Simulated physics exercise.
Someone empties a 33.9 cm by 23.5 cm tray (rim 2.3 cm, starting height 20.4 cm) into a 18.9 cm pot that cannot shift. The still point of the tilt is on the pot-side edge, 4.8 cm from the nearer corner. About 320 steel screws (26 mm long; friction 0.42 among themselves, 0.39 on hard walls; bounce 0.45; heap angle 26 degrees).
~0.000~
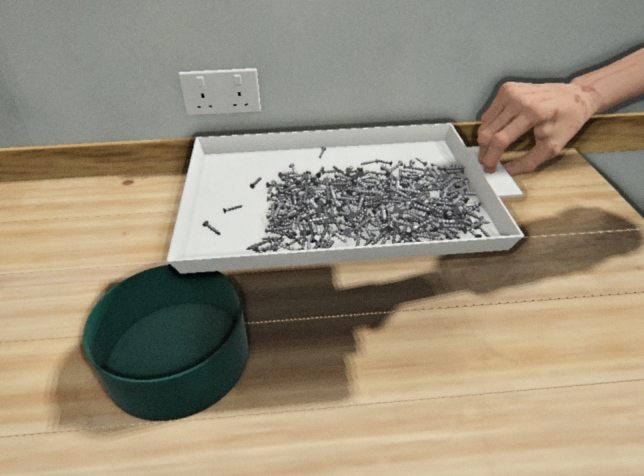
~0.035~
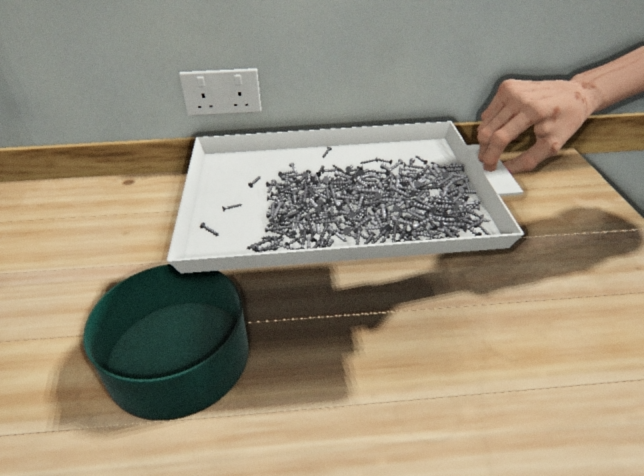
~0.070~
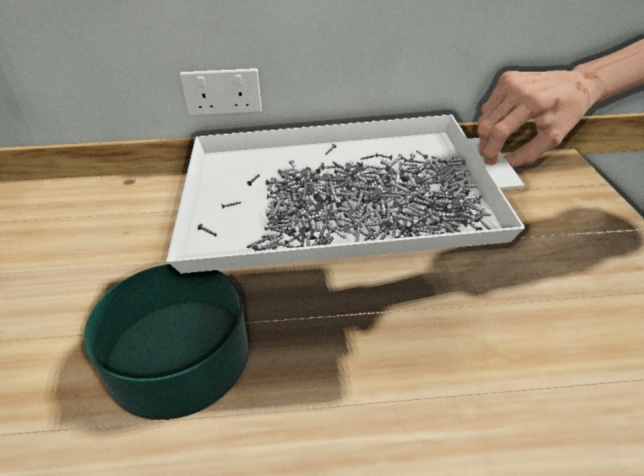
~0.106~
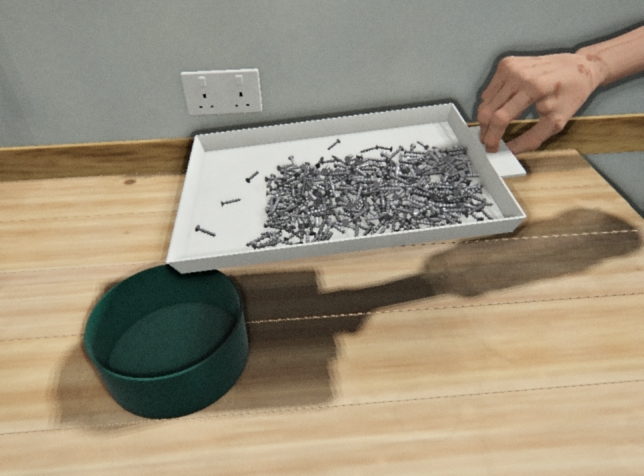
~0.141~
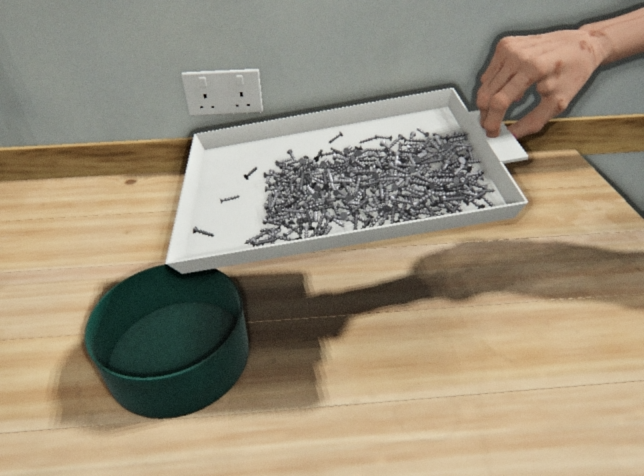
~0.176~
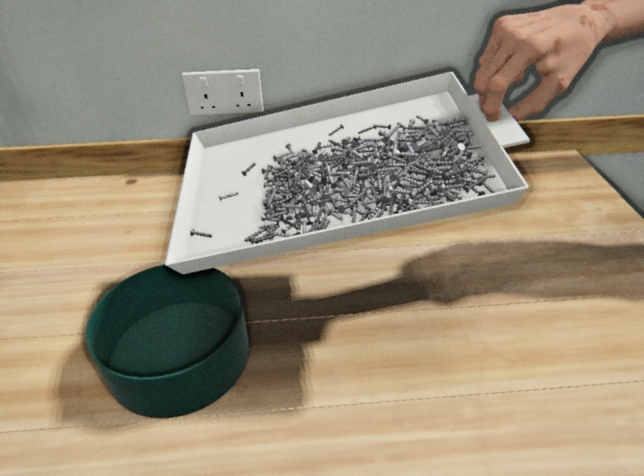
On a wooden worktop below a wall socket, a hand gripped the right end of a white tray of grey screws and raised it, slanting the tray leftward beside a green pot.
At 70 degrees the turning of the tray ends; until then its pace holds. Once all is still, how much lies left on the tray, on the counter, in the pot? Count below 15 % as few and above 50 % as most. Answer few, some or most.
Tray: Few, counter: Some, pot: Most.
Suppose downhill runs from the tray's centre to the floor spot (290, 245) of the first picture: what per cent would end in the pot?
Some 20 per cent.
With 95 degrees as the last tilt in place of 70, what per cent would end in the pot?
It would be near 70 per cent.
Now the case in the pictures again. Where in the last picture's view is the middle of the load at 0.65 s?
Near (199, 201).
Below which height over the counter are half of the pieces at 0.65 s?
Roughly 26 cm.
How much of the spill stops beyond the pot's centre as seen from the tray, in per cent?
Roughly 100 per cent.
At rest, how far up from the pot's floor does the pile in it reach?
Some 3.5 cm.
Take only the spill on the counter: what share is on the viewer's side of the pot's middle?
About 90 per cent.
Then, at 0.46 s, tilt 40 degrees; the tray holds 100 %, the pot 0 %.
After 0.65 s, tilt 59 degrees; the tray holds 100 %, the pot 0 %.
Then, at 0.96 s, tilt 70 degrees; the tray holds 10 %, the pot 50 %.
At rest (1.8 s), tray 5 %, counter 30 %, pot 65 %.
